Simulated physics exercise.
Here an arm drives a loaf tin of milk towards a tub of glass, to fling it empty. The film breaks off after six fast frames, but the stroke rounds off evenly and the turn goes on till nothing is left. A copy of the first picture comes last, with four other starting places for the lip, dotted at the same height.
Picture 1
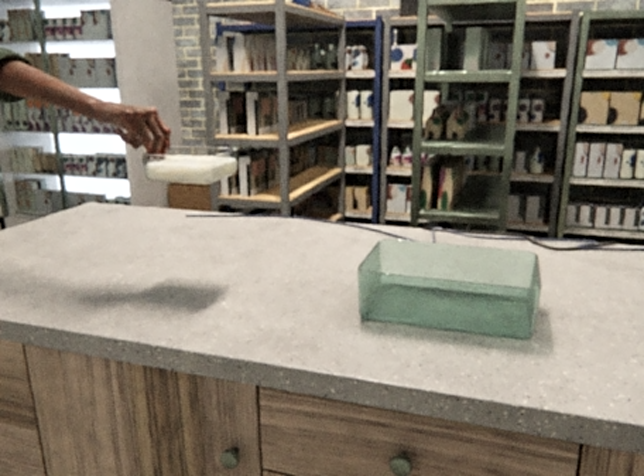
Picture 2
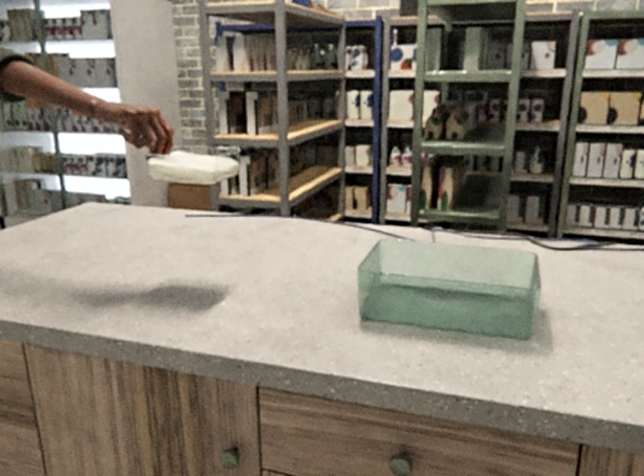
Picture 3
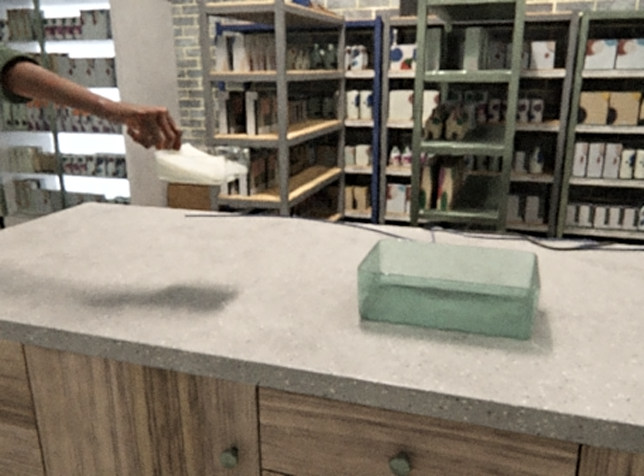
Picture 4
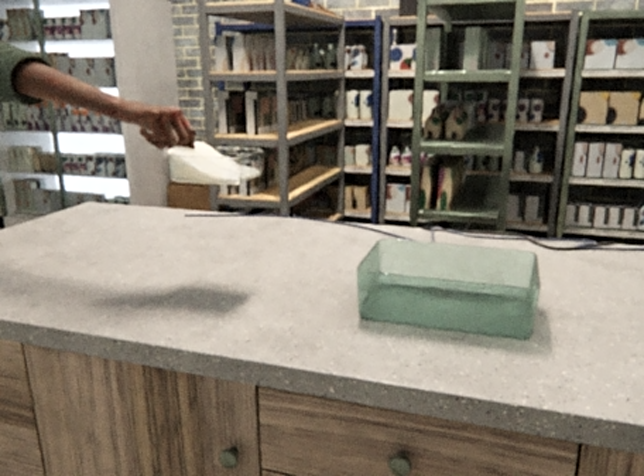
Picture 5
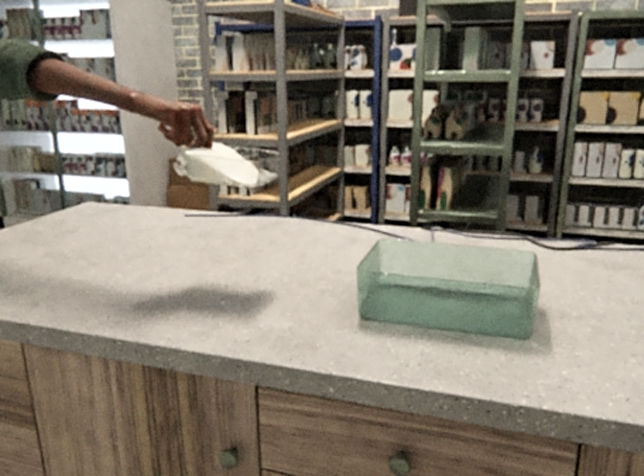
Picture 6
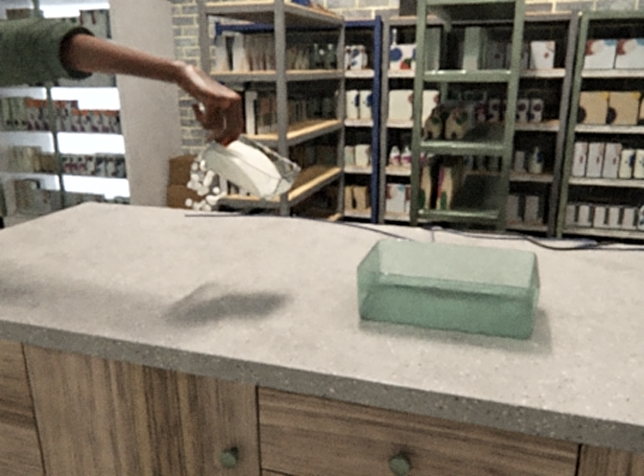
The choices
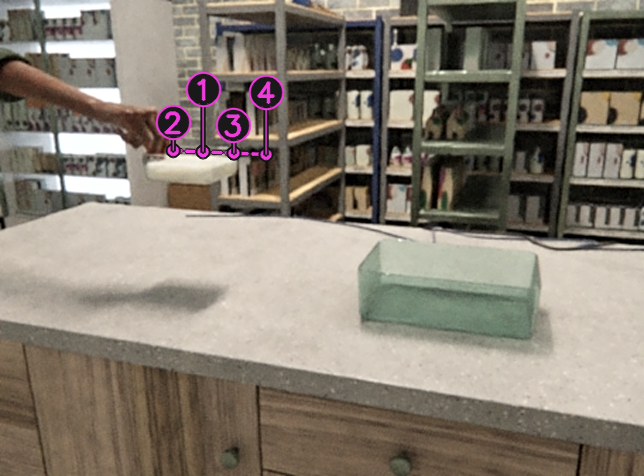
In a shop or storeroom with shelves of boxed goods and a brick wall behind, a still camera looks slightly down on a speckled grey counter with wooden drawers below. A green glass tub sits right of centre, while at left a dark-sleeved arm holds a pale, shallow container of white milk above the counter. The hand moves the container gradually rightward, milk slops over its rim, and then it tilts as white drops scatter beneath.
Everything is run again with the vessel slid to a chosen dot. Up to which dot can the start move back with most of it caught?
That is dot 4.
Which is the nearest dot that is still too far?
That would be 3.
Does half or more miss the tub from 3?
Yes, that goes wrong.
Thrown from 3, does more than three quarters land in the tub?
No.
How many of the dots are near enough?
One of the four.
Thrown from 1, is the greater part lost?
Yes, that goes wrong.
On the marked copy, 1 at (203, 151); 2 at (173, 150); 3 at (233, 153); 4 at (266, 154).
With 1, about 3 % lands in the tub, 95 % falls short.
With 2, about 0 % lands in the tub, 99 % falls short.
With 3, about 26 % lands in the tub, 68 % falls short and 6 % goes beside or beyond.
With 4, about 71 % lands in the tub, 23 % falls short and 6 % goes beside or beyond.
